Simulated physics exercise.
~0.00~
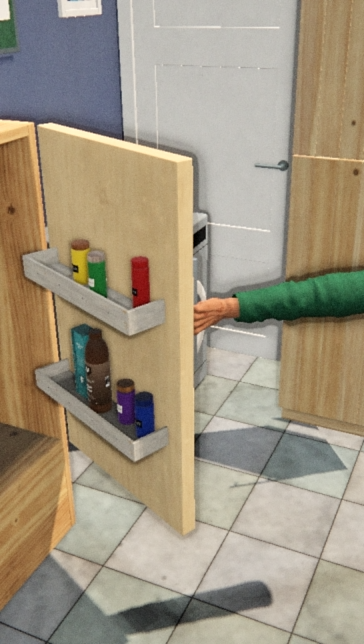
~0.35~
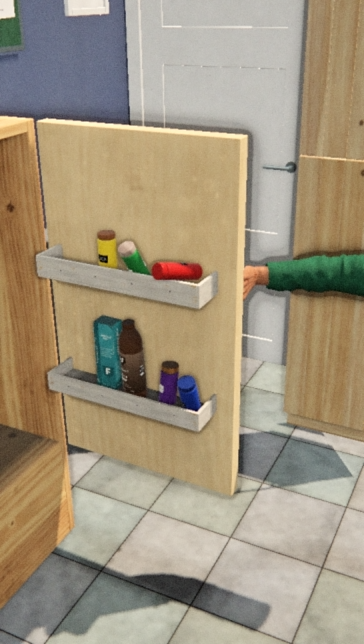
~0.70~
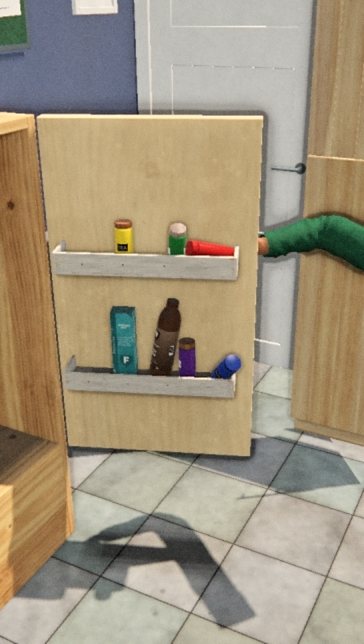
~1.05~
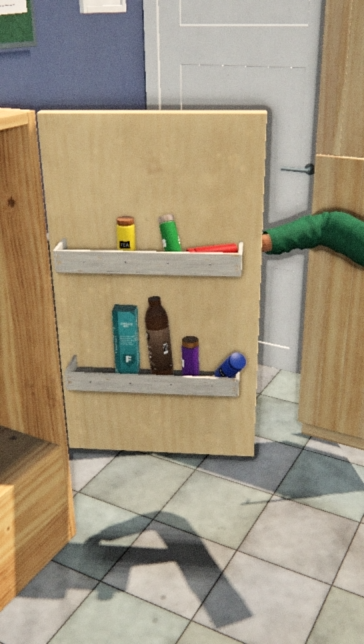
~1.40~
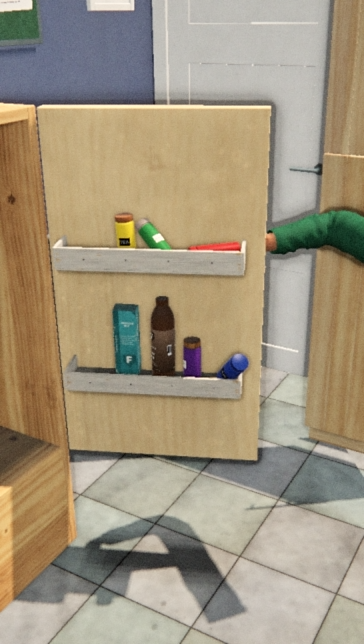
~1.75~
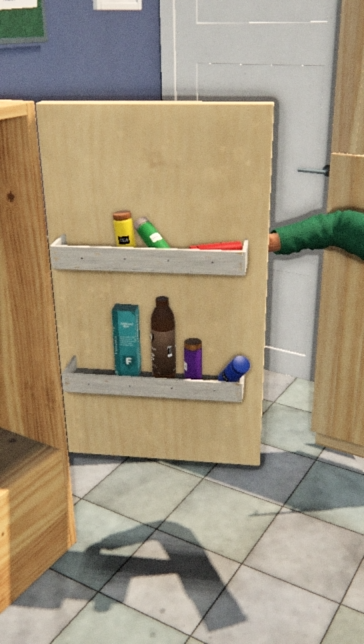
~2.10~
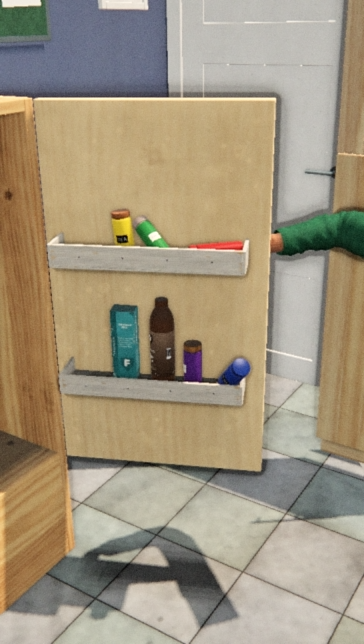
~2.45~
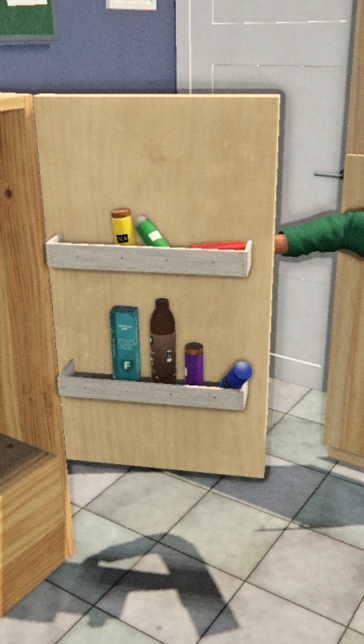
A hand in a green sleeve swung a cupboard door wide open, and the red shaker toppled on the upper rack while the green and blue ones tipped over; the brown bottle wobbled but ended upright beside the turquoise carton, everything still in the racks.
